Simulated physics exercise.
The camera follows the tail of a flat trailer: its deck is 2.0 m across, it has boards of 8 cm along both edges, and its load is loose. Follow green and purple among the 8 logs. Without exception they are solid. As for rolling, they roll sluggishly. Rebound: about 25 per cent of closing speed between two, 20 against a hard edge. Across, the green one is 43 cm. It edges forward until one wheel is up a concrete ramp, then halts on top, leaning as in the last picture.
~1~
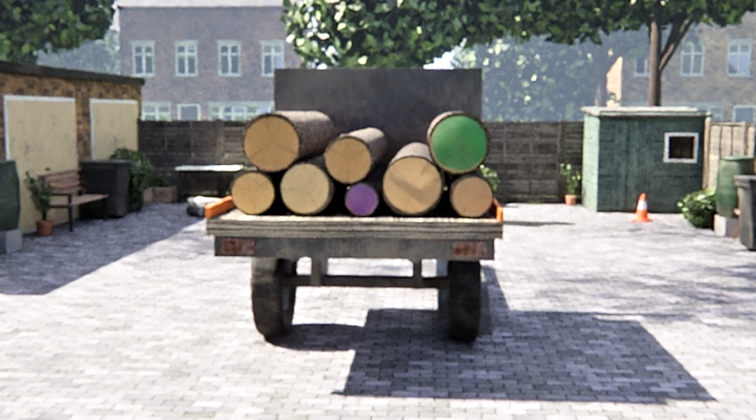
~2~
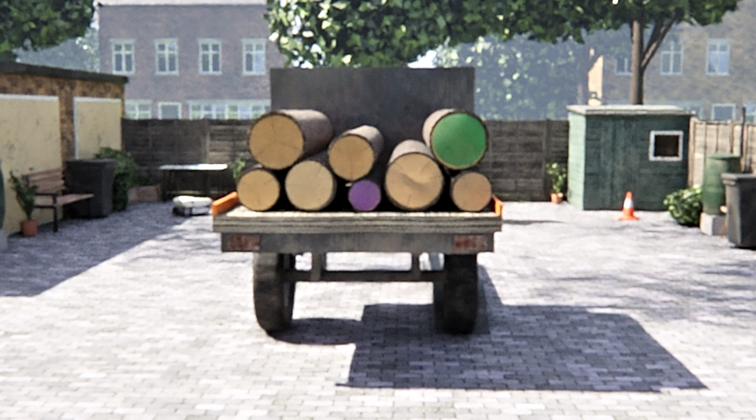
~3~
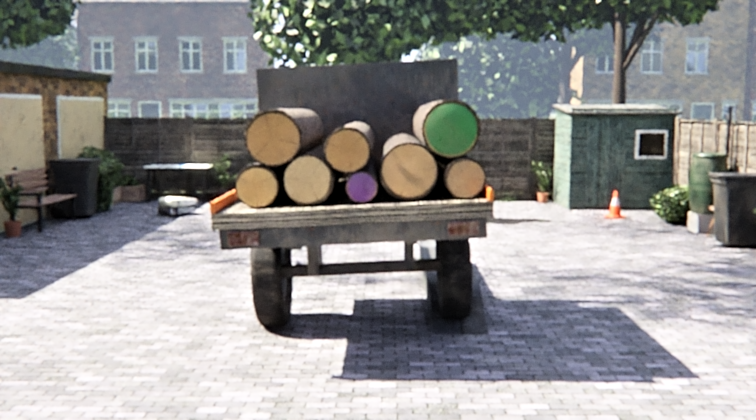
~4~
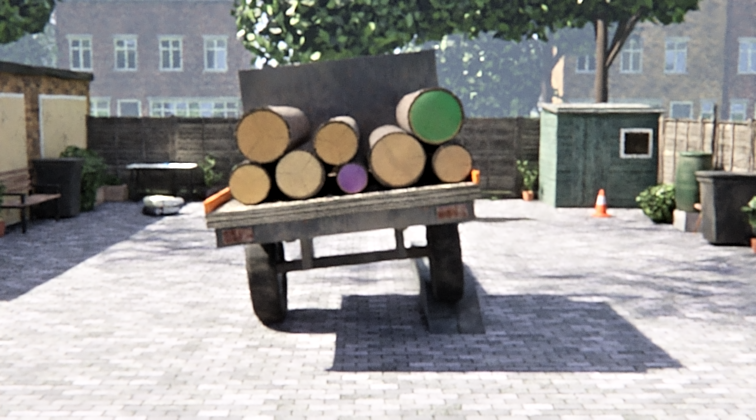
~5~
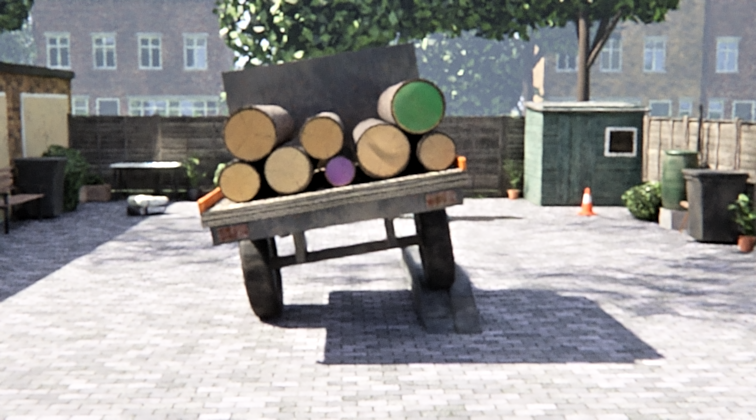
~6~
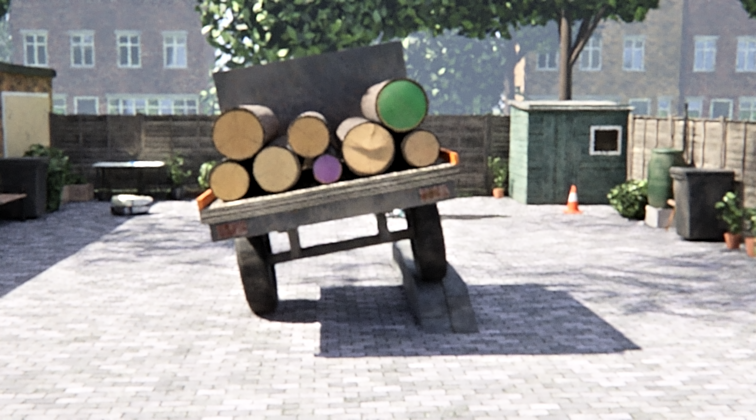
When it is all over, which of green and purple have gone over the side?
Lab note - green log retained, purple retained.
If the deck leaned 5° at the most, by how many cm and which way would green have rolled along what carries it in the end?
Roughly 15 cm left.
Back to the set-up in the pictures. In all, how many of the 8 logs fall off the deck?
Exactly 0 of the lot.
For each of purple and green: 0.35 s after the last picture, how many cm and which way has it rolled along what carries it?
Leftward shifts - purple 20, green 20.
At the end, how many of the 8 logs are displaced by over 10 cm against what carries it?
The number you get is 8.
Another 0.2 s on from the last picture, green is up on others, 50 cm from the right edge, rolling left; purple is on the deck, 90 cm from the left edge, rolling left; 0 of 8 are off.
Another 0.4 s on from the last picture, purple is on the deck, 85 cm from the left edge, rolling left; still the same for green; 0 of 8 are off.
Another 0.5 s on from the last picture, green is up on others, 55 cm from the right edge; still the same for purple; 0 of 8 are off.
In the end (0.8 s after the last picture), green is up on others, 55 cm from the right edge; purple is on the deck, 85 cm from the left edge; 0 of 8 are off.
